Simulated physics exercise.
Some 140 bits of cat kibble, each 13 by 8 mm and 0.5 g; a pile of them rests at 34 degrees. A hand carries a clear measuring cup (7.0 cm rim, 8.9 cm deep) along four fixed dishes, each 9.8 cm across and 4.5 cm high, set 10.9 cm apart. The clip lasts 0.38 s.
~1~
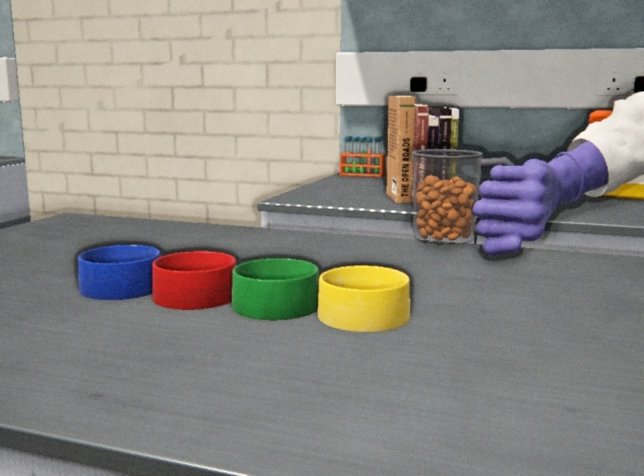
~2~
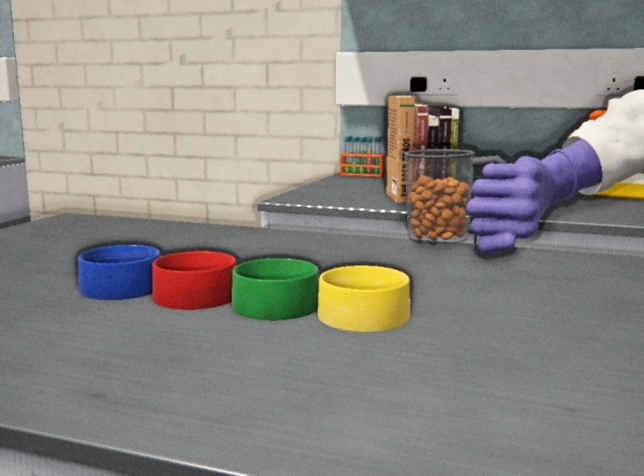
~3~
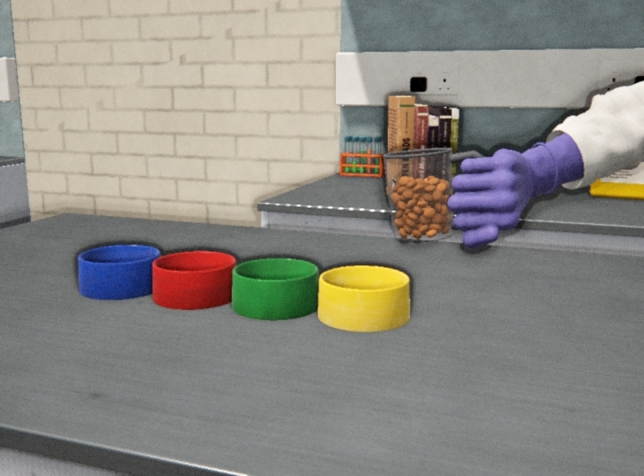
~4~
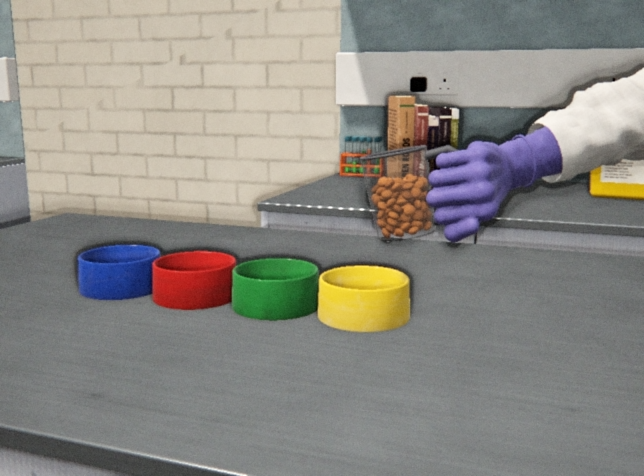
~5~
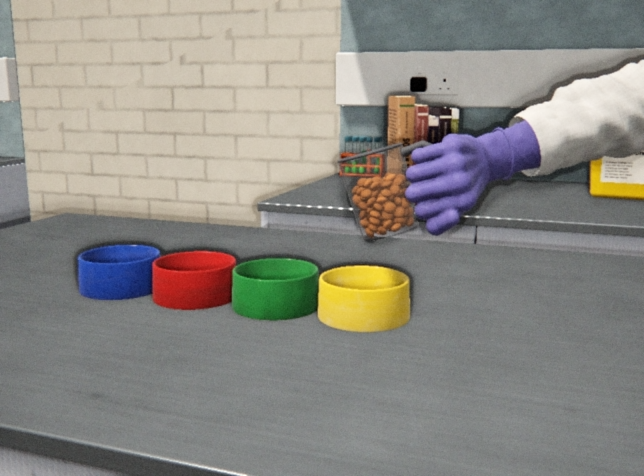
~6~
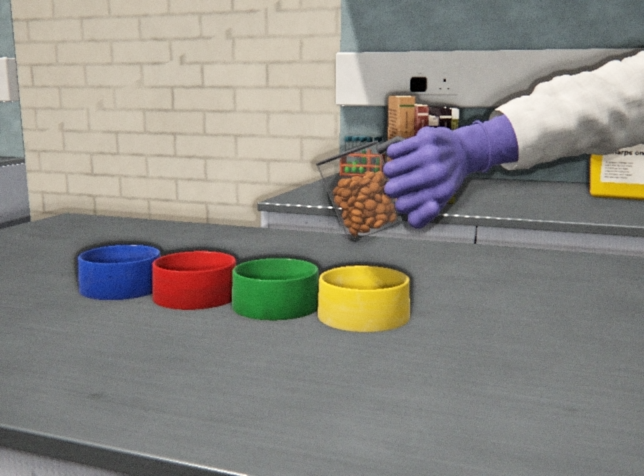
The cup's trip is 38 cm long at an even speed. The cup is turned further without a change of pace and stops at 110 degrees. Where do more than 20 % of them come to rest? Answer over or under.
Red dish: Under; blue dish: Over; green dish: Under; yellow dish: Under; on the counter: Under.
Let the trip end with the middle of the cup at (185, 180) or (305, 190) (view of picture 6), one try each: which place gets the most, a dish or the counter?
Most goes to: Blue; green.
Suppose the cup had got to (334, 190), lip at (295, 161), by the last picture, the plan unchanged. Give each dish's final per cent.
Red 0, blue 90, green 0, yellow 0.
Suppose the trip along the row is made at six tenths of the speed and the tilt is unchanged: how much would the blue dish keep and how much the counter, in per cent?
In that case blue 80, counter 10.
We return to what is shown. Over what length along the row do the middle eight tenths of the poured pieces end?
About 5 cm.
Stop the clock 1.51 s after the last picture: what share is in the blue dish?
Near 35 per cent so far.
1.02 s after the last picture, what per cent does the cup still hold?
Roughly 100 per cent.
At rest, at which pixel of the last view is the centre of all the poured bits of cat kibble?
Near (114, 274).
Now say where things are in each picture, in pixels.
In the first frame, cup at (445, 196), tilt 0 degrees, lip at (414, 153), moved 0.0 cm; middle of the pieces at (448, 206); yellow dish at (364, 278); green dish at (276, 270); red dish at (194, 262); blue dish at (120, 255).
In the second frame, cup at (439, 196), tilt 2 degrees, lip at (407, 153), moved 0.7 cm; middle of the pieces at (441, 206).
In the third frame, cup at (420, 195), tilt 6 degrees, lip at (386, 156), moved 2.6 cm; middle of the pieces at (424, 204).
In the fourth frame, cup at (400, 194), tilt 11 degrees, lip at (362, 158), moved 4.9 cm; middle of the pieces at (404, 203).
In the fifth frame, cup at (380, 193), tilt 16 degrees, lip at (340, 161), moved 7.1 cm; middle of the pieces at (385, 201).
In the sixth frame, cup at (361, 192), tilt 22 degrees, lip at (319, 164), moved 9.3 cm; middle of the pieces at (366, 199); yellow dish at (364, 278); green dish at (276, 270); red dish at (194, 262); blue dish at (120, 255).
Then, 0.61 s after the last picture, tilt 63 degrees; cup holds 100 %.
Then, 1.02 s after the last picture, tilt 91 degrees; cup holds 100 %.
Then, 1.51 s after the last picture, tilt 110 degrees; cup holds 60 %, blue 35 %.
In the end, red 0 %, blue 90 %, green 0 %, yellow 0 %, counter 0 %, cup 5 %.
